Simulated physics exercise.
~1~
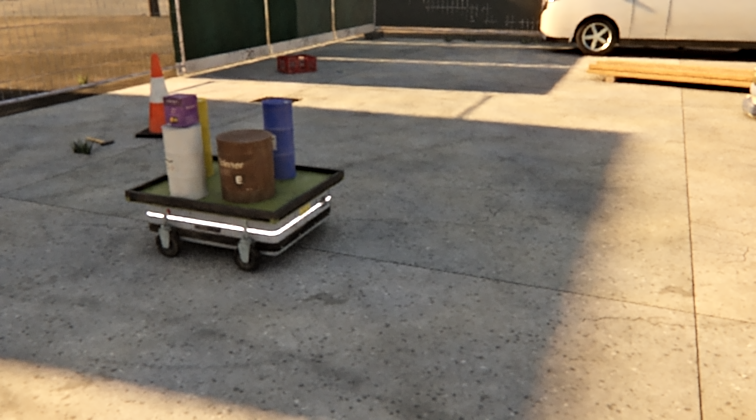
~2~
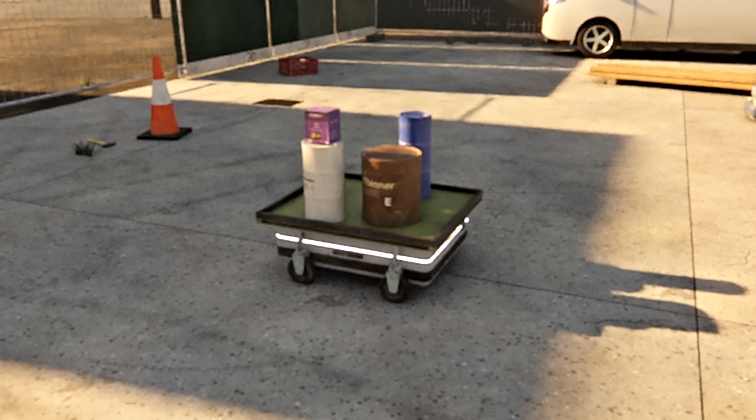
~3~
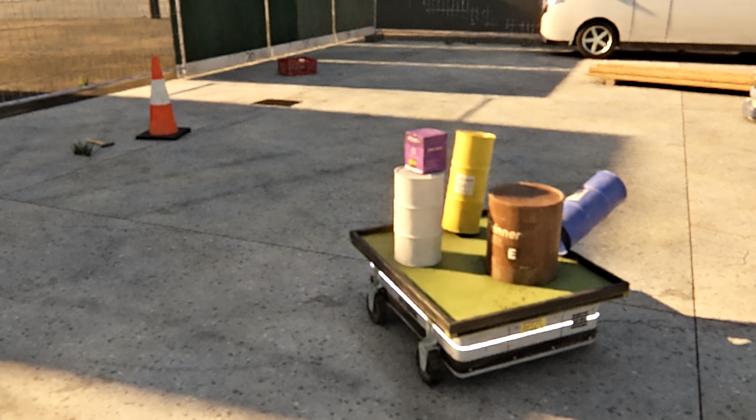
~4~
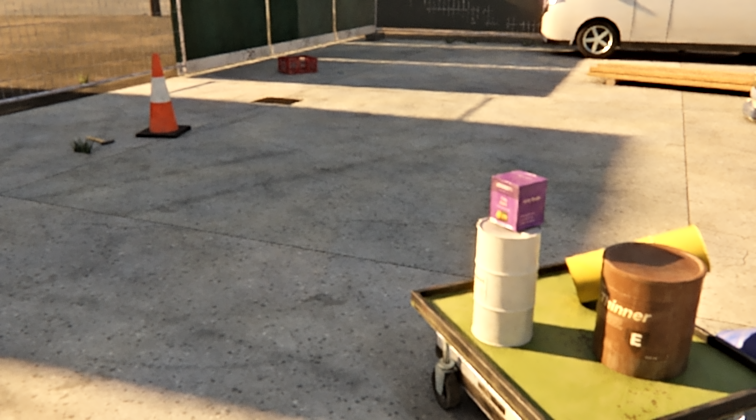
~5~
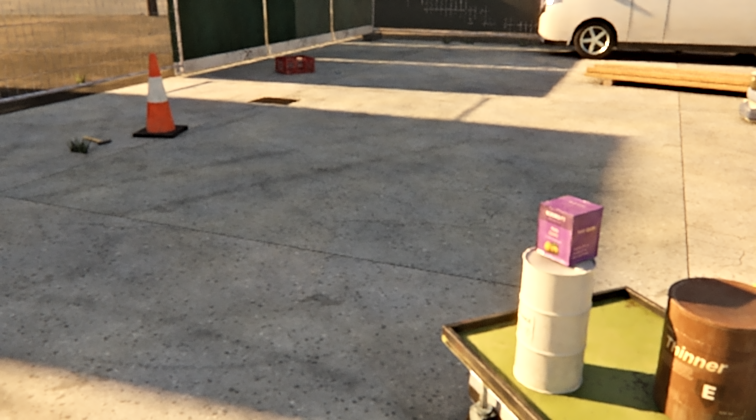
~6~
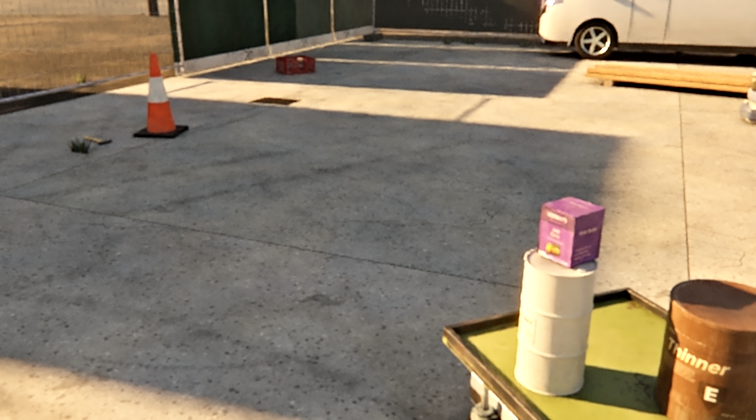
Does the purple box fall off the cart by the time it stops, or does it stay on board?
The purple box stays on the cart, still sitting on top of the upright white canister when the cart comes to a stop.
